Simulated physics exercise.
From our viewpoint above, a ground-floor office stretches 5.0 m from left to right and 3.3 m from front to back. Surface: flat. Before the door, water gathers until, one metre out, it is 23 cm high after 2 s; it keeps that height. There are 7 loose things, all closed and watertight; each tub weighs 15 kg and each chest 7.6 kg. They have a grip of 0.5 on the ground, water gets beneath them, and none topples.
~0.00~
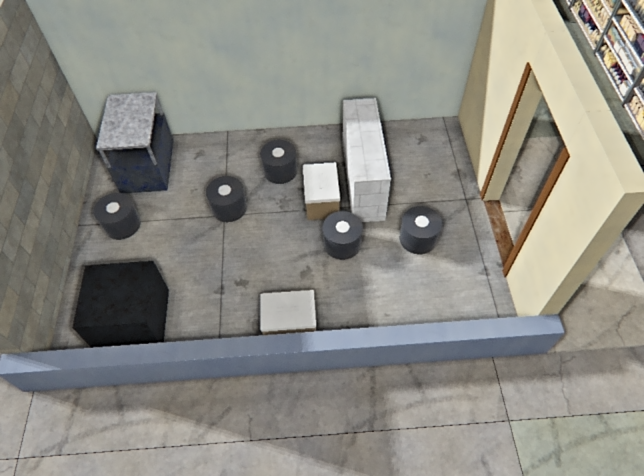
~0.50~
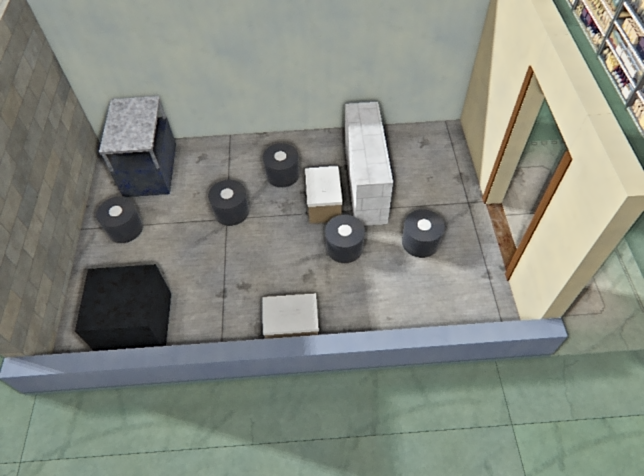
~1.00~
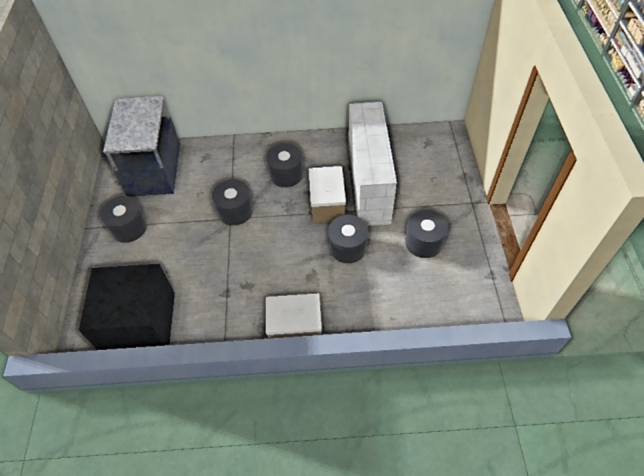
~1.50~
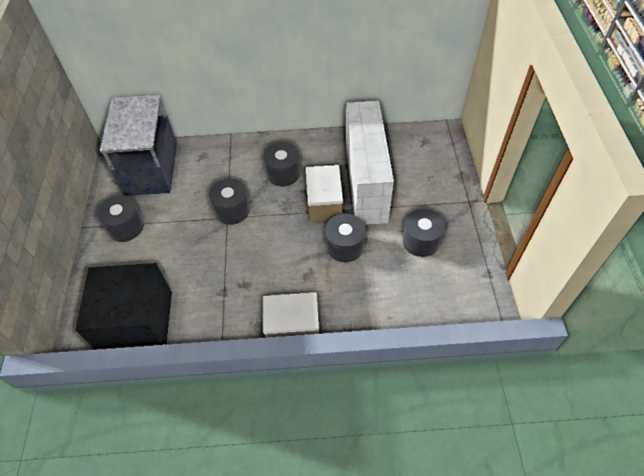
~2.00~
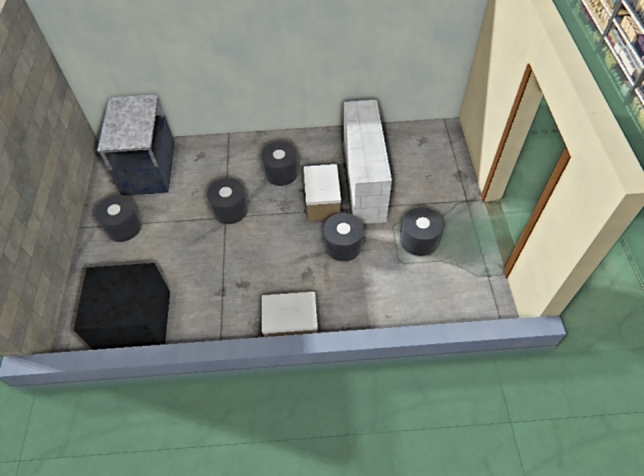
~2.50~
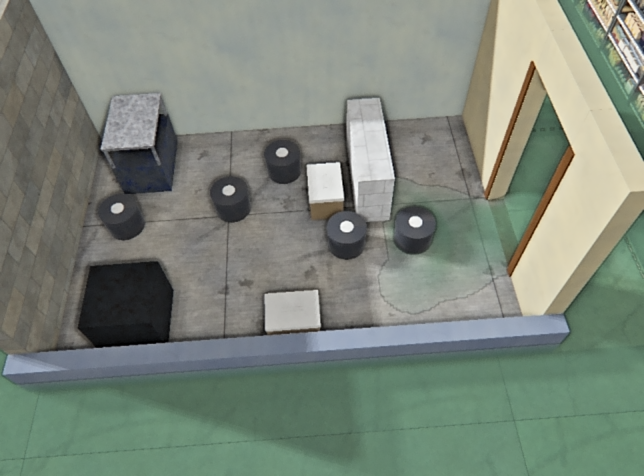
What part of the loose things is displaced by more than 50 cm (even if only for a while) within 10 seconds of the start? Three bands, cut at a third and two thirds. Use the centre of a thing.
Medium share.
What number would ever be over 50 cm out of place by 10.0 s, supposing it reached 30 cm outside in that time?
The answer would then be 6.
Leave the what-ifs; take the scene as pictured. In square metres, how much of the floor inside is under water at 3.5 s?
Somewhere about 5.0 m2, give or take.
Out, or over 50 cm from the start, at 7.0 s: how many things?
Count then: 4.
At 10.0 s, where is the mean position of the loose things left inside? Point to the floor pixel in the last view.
Mean position: Approximately (223, 214).
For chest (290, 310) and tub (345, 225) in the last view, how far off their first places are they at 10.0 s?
One is off by 250 cm, the other by 120 cm, in the order asked.
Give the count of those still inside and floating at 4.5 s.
Answer: 1.
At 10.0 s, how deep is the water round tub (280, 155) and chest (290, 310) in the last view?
Depth approx. 8 cm / 11 cm.
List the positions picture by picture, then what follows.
A tub at (422, 222) rests on the ground; a tub at (113, 208), on the bottom; 0.0 m2 under water; 0 of 7 have shifted, in the first picture.
A tub at (424, 225), on the bottom; a tub at (116, 211), on the bottom; water covers 0.0 m2; 0 of 7 have shifted, in the second picture.
A tub at (428, 226) rests on the ground; a tub at (120, 211), on the bottom; 0.0 m2 under water; 0 of 7 have shifted, in the third picture.
A tub at (425, 224), on the bottom; a tub at (116, 210), on the bottom; water covers 0.0 m2; 0 of 7 have shifted, in the fourth picture.
A tub at (423, 223) rests on the ground; a tub at (114, 210) rests on the ground; 0.6 m2 under water; 0 of 7 have shifted, in the fifth picture.
A tub at (416, 222) rests on the ground, 12 cm from its start; a tub at (118, 209), on the bottom; water covers 1.7 m2; 1 of 7 have shifted, in the sixth picture.
After 3.5 s 1 of 7 are over 50 cm from their spots; 0 afloat.
After 4.5 s 2 of 7 are over 50 cm from their spots; 1 afloat.
After 7.0 s 4 of 7 are over 50 cm from their spots; 3 afloat.
After 10.0 s 3 of 7 are over 50 cm from their spots, and 4 have been at some point; 6 afloat.
